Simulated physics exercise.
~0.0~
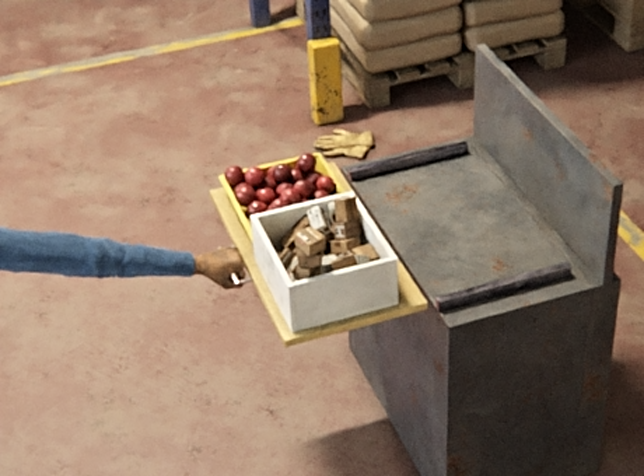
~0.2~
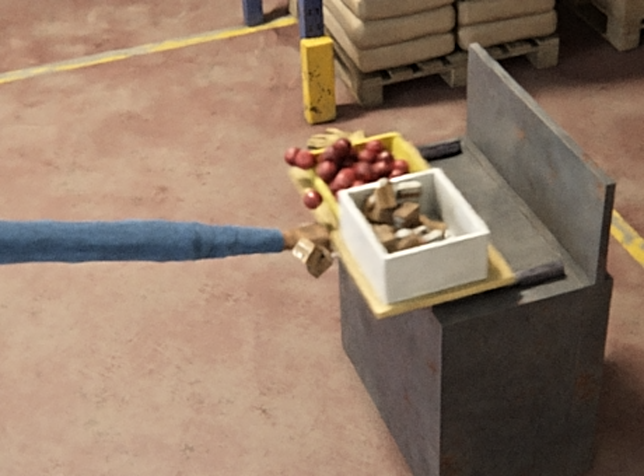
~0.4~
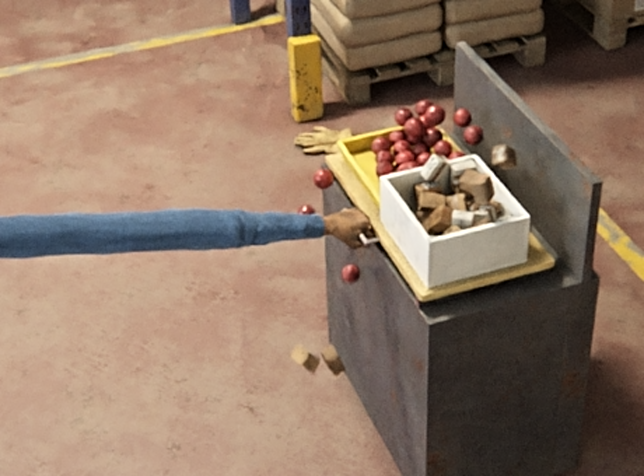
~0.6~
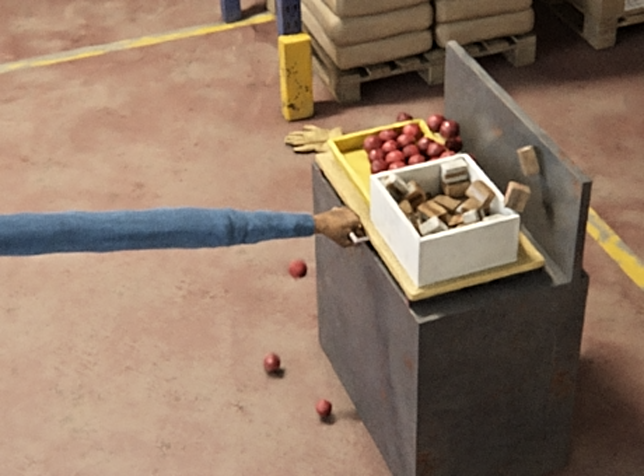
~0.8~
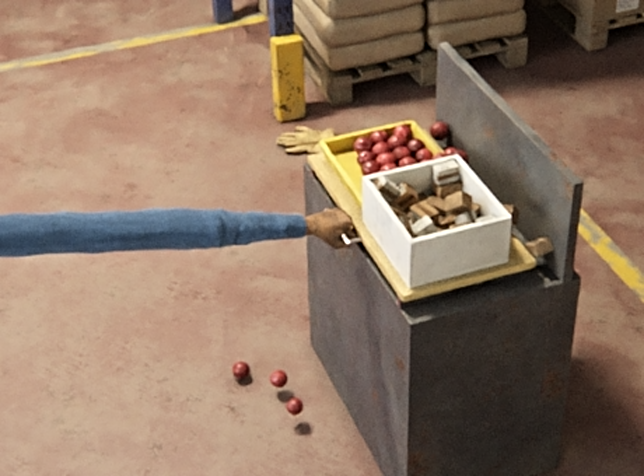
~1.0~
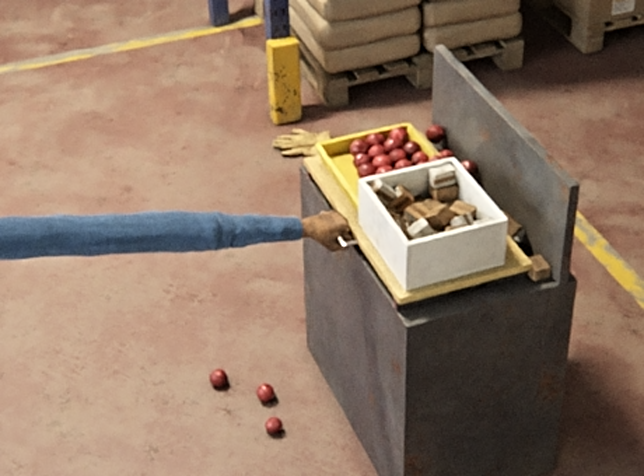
An arm in a blue sleeve reaches in from the left over a warehouse floor, seen from above, gripping a sliding shelf on a grey metal stand with a back panel. The shelf carries a white crate of small brown parcels and, behind it, a yellow crate of red apples. The hand shoves the shelf rightward, and apples and parcels spill over the near side. As it stops against the stand, more goods jump toward the panel. Three apples drop and roll on the floor at left, while a few apples and parcels rest beside the crates, most goods still inside.
